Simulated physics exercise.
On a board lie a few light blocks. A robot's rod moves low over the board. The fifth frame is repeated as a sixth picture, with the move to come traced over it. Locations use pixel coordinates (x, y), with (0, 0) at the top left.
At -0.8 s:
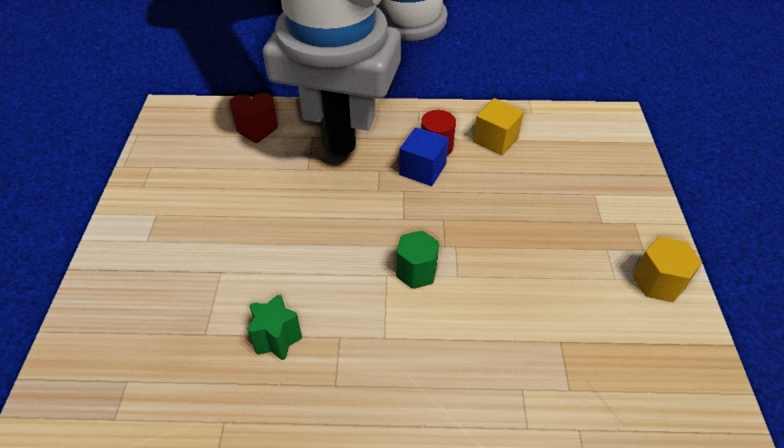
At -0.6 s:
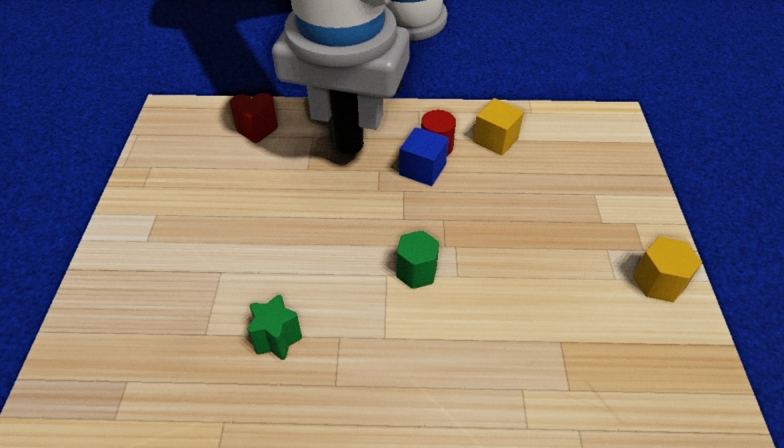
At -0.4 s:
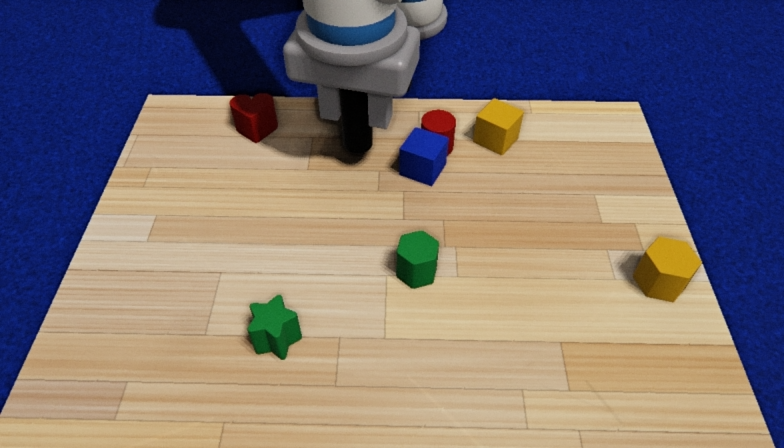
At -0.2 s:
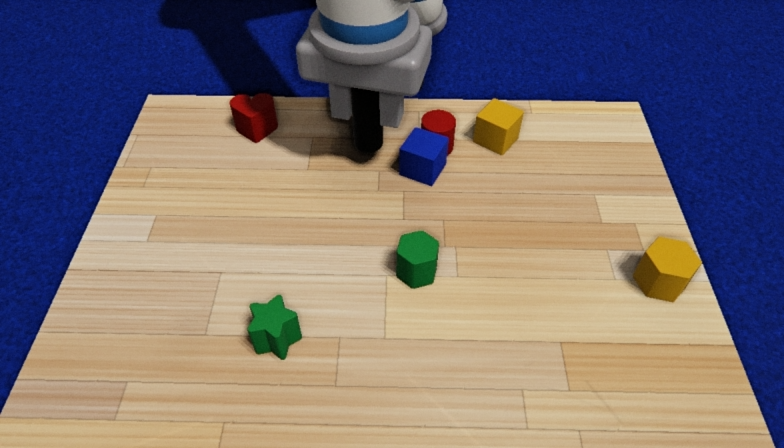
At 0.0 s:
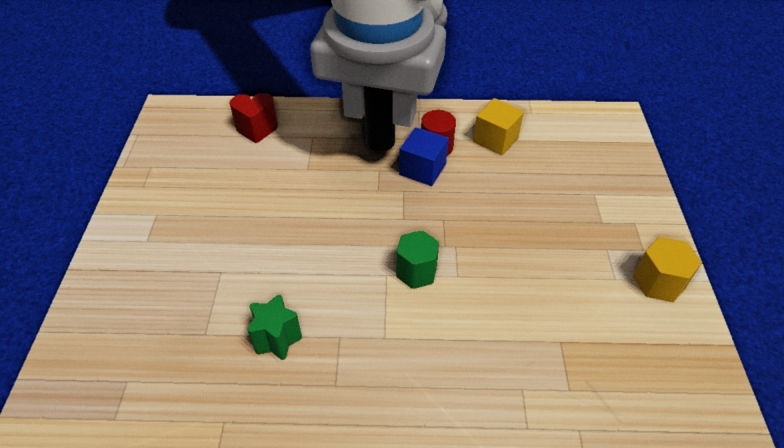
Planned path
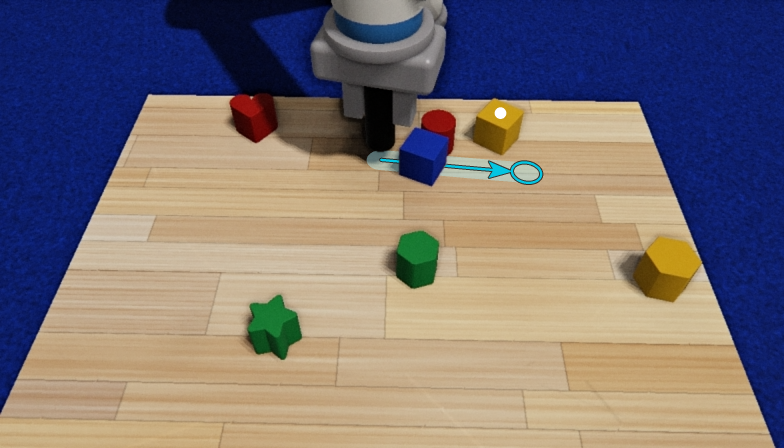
A robot arm with a dark rod stands at the far edge of a pale wooden board on a blue surface, seen from above at an angle. A red heart-shaped block lies to its left, blue, red and yellow blocks to its right, and two green blocks and a yellow hexagon nearer. The rod slides slightly right toward the blue block, while the blocks and camera stay still.
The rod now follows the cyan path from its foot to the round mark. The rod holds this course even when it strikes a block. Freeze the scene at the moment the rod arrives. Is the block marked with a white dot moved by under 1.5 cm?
Final answer: Yes.
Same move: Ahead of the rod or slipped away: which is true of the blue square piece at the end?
Slipped off.
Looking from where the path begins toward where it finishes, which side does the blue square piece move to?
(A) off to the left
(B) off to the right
(B)
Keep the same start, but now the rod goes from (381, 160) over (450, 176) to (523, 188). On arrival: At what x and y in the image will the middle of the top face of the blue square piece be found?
The top centre is at (564, 160).
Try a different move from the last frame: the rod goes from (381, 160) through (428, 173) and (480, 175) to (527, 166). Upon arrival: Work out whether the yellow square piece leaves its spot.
It's unmoved.
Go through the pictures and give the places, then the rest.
The first picture shows rod's lower end (342, 147); blue square piece (424, 143); red circular block (439, 120); yellow square piece (501, 113).
The second picture shows rod (349, 146); blocks still.
The third picture shows rod (358, 145); blocks still.
The fourth picture shows rod (369, 145); blocks still.
The fifth picture shows rod (381, 144); blue square piece (424, 143); red circular block (439, 120); yellow square piece (501, 113).
Drawn move, straight from (381, 160) to (527, 173); the dot is on the yellow square piece.
What follows on the original path. One third of the way, rod (430, 148); blue square piece (462, 149); red circular block (444, 119).
Two thirds of the way, rod (481, 152); blue square piece (509, 161), turned 40° clockwise; red circular block (447, 118).
At the end, rod (531, 156); blue square piece (531, 170), turned 65° clockwise; red circular block (447, 118); yellow square piece still.
